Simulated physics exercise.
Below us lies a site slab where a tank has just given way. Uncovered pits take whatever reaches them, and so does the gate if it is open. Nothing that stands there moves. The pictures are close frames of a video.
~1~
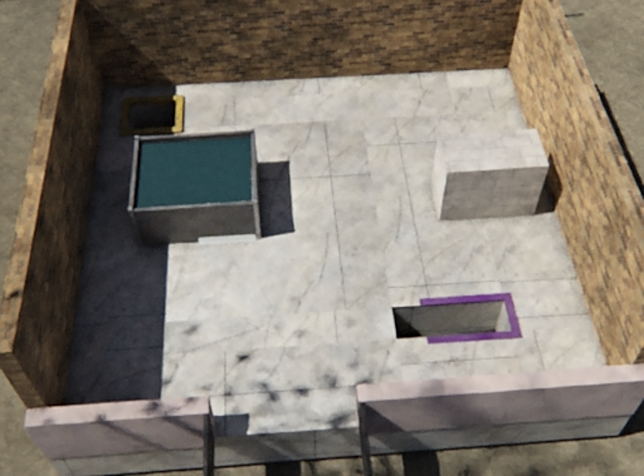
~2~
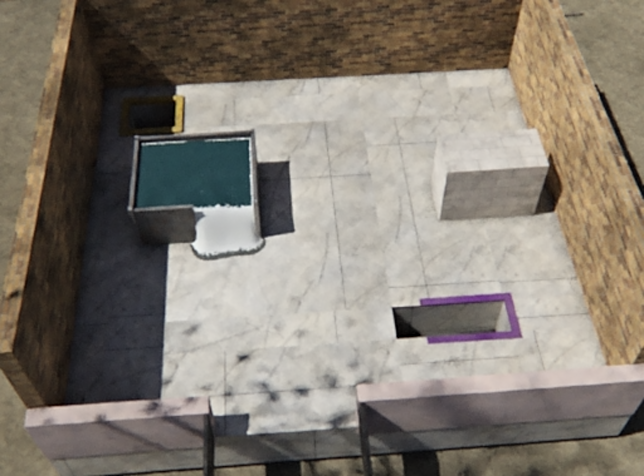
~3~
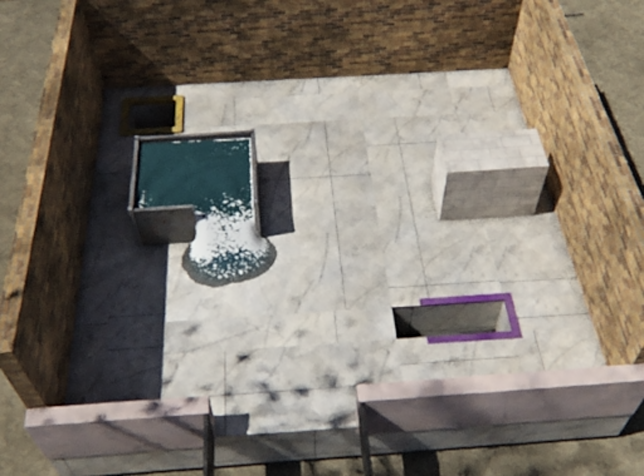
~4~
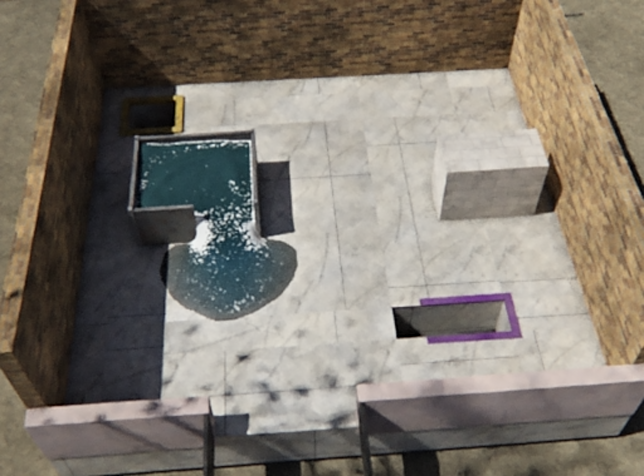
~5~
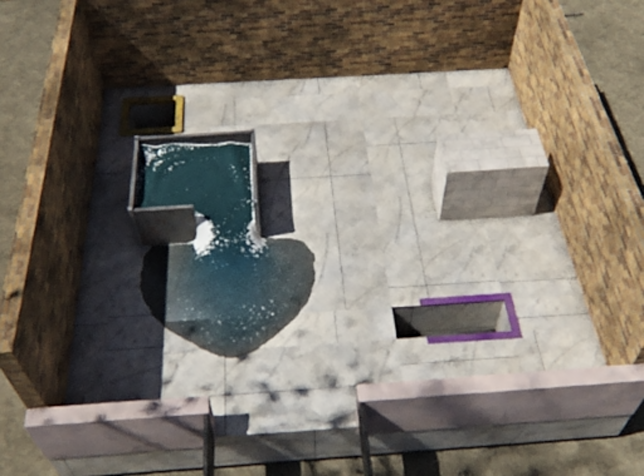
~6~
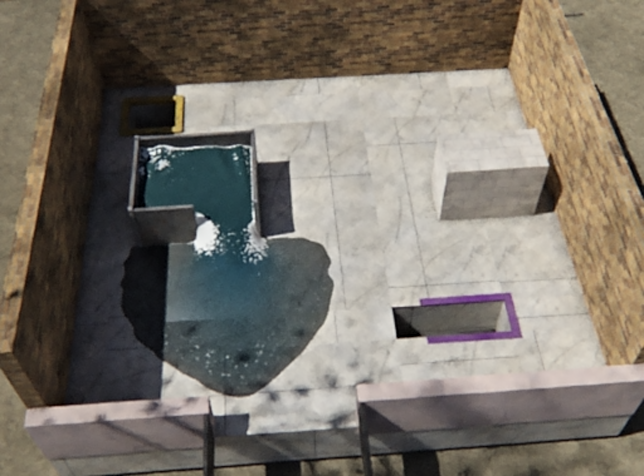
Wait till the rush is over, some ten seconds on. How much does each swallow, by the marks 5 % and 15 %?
One by one: The gate takes more than 15 %; the yellow pit takes less than 5 %; the purple pit takes from 5 to 15 %.
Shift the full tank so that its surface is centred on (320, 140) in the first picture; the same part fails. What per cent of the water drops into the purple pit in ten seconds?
Roughly, in per cent: Purple 40.
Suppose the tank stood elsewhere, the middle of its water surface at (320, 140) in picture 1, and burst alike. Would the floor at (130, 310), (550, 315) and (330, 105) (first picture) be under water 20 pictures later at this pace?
As listed: Not flooded, flooded, free of water.
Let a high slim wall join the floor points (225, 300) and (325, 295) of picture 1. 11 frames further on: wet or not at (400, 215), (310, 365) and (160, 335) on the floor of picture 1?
In turn: Under water, no water, flooded.
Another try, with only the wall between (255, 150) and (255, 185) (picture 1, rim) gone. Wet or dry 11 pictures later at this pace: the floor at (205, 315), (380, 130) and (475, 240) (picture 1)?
In turn: Free of water, under water, flooded.
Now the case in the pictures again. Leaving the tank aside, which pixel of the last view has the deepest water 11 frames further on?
Roughly at (76, 429).
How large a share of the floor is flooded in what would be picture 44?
Near 50 in a hundred.
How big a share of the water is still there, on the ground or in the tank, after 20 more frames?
I make it 74 per cent.
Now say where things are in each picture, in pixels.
The first frame shows the open tank at (195, 173) is whole and still.
In the second frame, water pours out at (227, 225) and has run to (197, 251).
In the third frame, the front is at (201, 279), out from the gap at (227, 227).
In the fourth frame, water pours out at (227, 228) and has run to (212, 315).
In the fifth frame, the front is at (237, 352), out from the gap at (227, 228).
In the sixth frame, the front is at (246, 389), out from the gap at (227, 228).
A moment on, water covers 25 % of the floor; the gate 4 %, the yellow pit 0 %, the purple pit 0 %.
Next, water covers 30 % of the floor; the gate 13 %, the yellow pit 0 %, the purple pit 2 %.
Then, water covers 35 % of the floor; the gate 23 %, the yellow pit 0 %, the purple pit 3 %.
Later, water covers 50 % of the floor; the gate 34 %, the yellow pit 0 %, the purple pit 5 %.
In the end, water covers 60 % of the floor; the gate 43 %, the yellow pit 0 %, the purple pit 9 %.
